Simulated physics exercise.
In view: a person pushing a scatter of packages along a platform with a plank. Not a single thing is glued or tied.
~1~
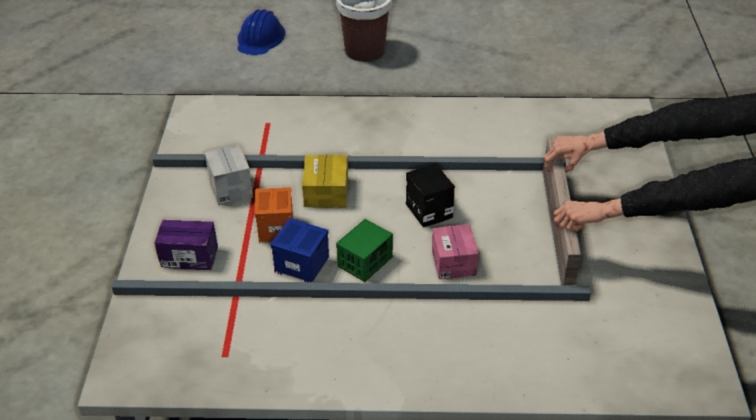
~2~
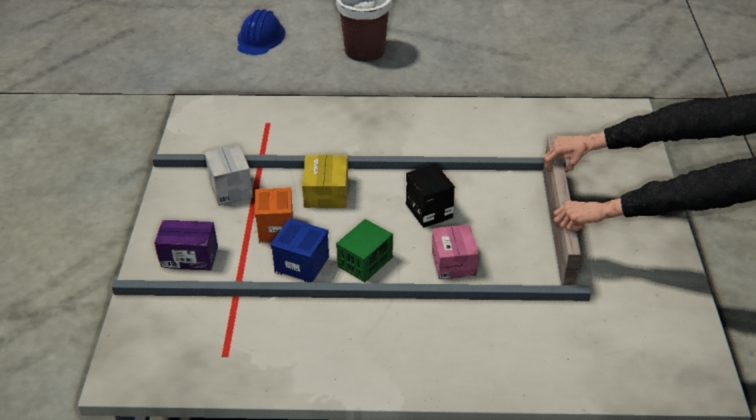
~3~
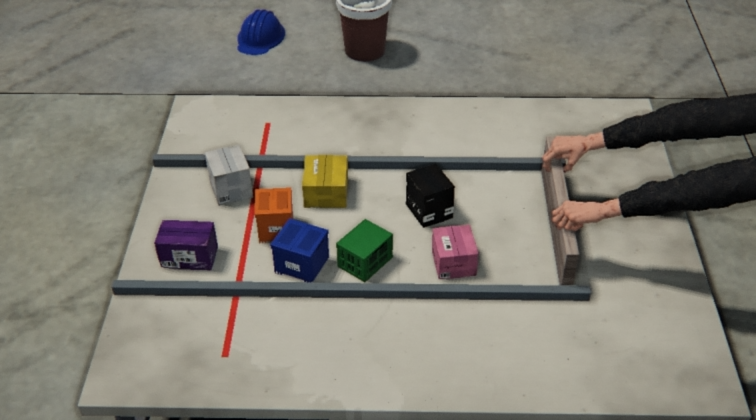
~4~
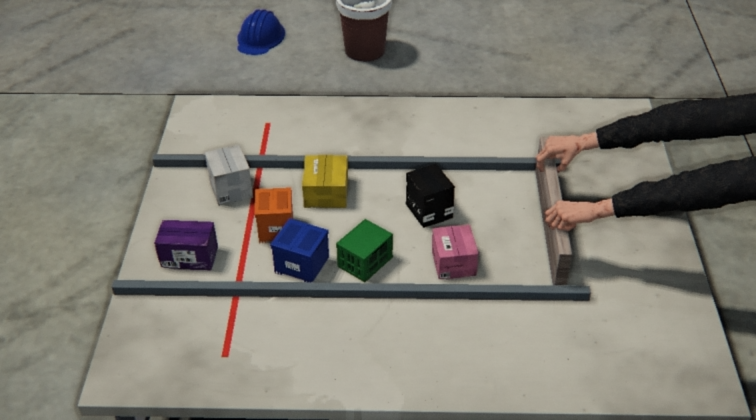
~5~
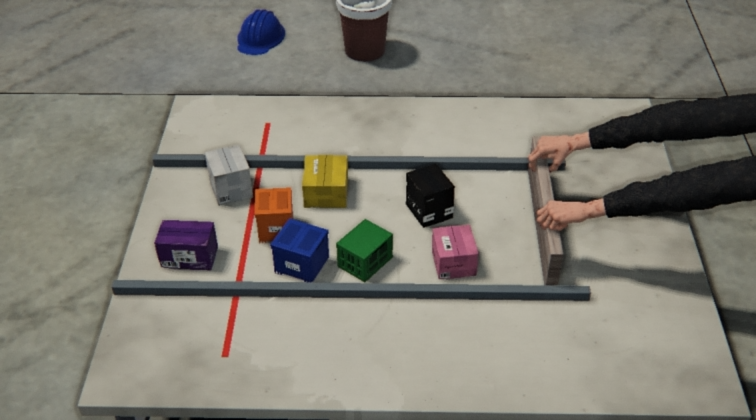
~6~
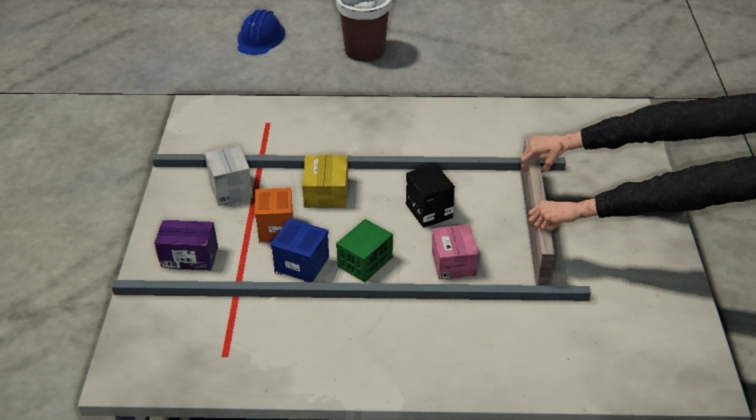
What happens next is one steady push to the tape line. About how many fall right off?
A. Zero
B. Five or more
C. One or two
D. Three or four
Option C: One or two.
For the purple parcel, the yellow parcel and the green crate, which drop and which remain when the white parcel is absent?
Outcome: The purple parcel goes off, the yellow parcel holds its spot, the green crate holds its spot.
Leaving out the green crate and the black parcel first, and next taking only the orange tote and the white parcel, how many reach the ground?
The number fallen is 0, and in the other try 1.
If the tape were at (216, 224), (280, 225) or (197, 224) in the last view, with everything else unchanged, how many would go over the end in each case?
Respectively, 3, 0 and 3.
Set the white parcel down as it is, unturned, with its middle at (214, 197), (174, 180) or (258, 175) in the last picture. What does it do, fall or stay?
In that order, it stays put; stays put; stays put.
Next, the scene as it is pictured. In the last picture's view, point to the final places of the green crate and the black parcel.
Final positions - green crate around (183, 255), black parcel around (235, 189).
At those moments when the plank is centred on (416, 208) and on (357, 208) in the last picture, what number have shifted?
I get 3 at the one place and 5 at the other.
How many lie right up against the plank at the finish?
Number in contact with it: 2.
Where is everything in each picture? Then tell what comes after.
In the first picture, purple parcel (187, 245); white parcel (229, 175); orange tote (275, 215); plank (560, 210); tape (249, 224).
In the second picture, white parcel (229, 175); plank (560, 210).
In the third picture, orange tote (275, 216); green crate (365, 250).
In the fourth picture, purple parcel (187, 245); blue tote (301, 252).
In the fifth picture, white parcel (229, 175); black parcel (430, 196).
In the sixth picture, purple parcel (187, 245); white parcel (229, 175); orange tote (275, 216); plank (536, 209); tape (249, 224).
Early on, none off yet; purple parcel at rest near (187, 245); white parcel at rest near (229, 175); orange tote at rest near (275, 216).
Finally, the number that fall off is one or two; lost, purple parcel.
